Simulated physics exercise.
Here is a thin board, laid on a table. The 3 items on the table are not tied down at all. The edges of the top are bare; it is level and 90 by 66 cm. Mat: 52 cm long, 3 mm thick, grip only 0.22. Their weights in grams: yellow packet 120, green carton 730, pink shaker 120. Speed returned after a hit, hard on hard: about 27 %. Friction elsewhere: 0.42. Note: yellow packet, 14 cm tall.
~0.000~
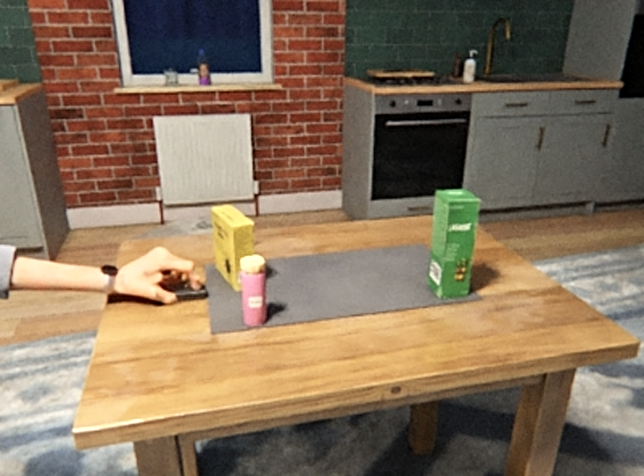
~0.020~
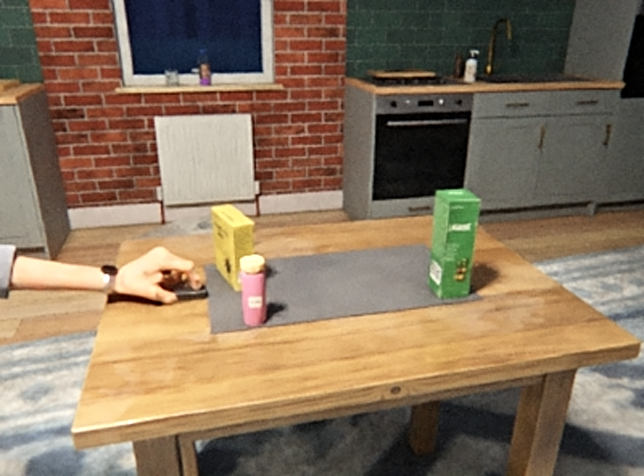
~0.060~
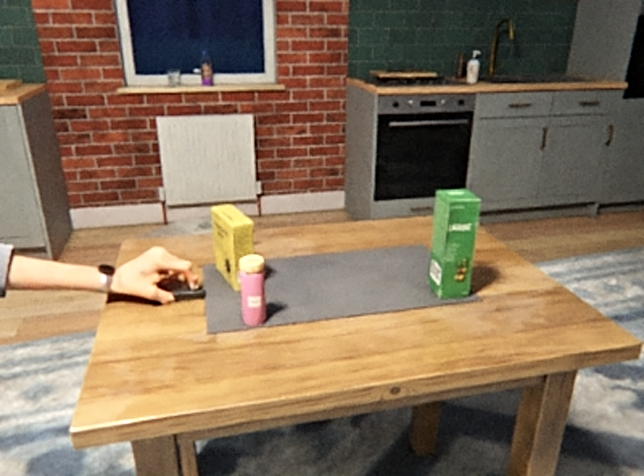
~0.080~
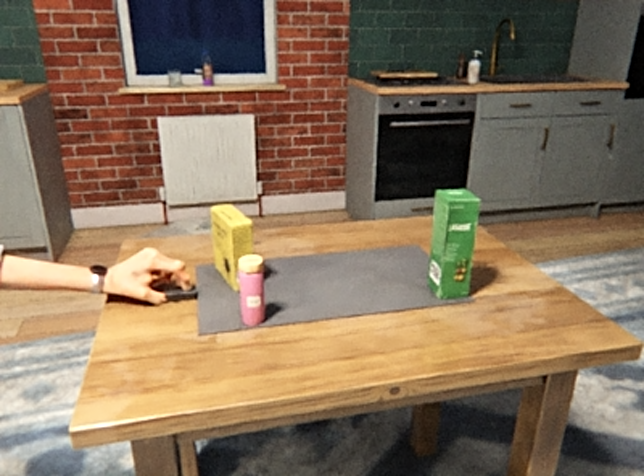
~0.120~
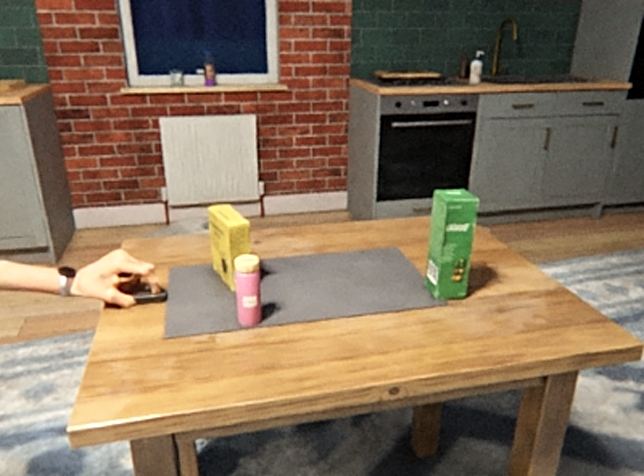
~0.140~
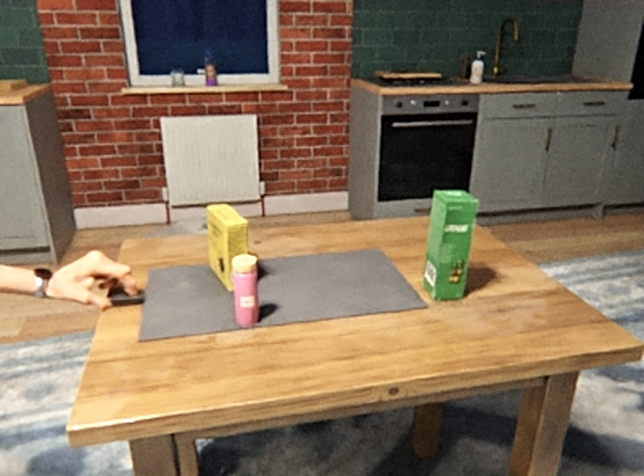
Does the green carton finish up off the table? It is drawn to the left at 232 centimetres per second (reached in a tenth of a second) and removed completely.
No, it stays up there.
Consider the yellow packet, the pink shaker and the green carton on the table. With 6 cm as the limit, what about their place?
First, the yellow packet is moved away; second, the pink shaker is moved away; third, the green carton stays in its position.
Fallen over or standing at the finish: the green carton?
Here's what happens: The green carton never goes down.
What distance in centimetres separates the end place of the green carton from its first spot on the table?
Displacement: Approx. 2 cm.
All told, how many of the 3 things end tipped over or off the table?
The count is 2.
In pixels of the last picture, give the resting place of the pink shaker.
Near (136, 315).
After 0.24 s, mat out by 35 cm; green carton leaning 3° near (443, 245); pink shaker slid 4 cm; yellow packet slid 4 cm.
After 0.34 s, mat out by 58 cm; green carton slid 2 cm near (445, 246); pink shaker leaning 9°; yellow packet leaning 7°.
After 0.44 s, mat out by 81 cm; pink shaker leaning 26°; yellow packet leaning 16°.
After 0.64 s, mat out by 103 cm; yellow packet on its side; pink shaker on its side.
At rest (1.3 s), tipped over on the table, yellow packet and pink shaker; green carton in place, give or take 6 cm. Seen from the same camera at the end, green carton near (446, 246).
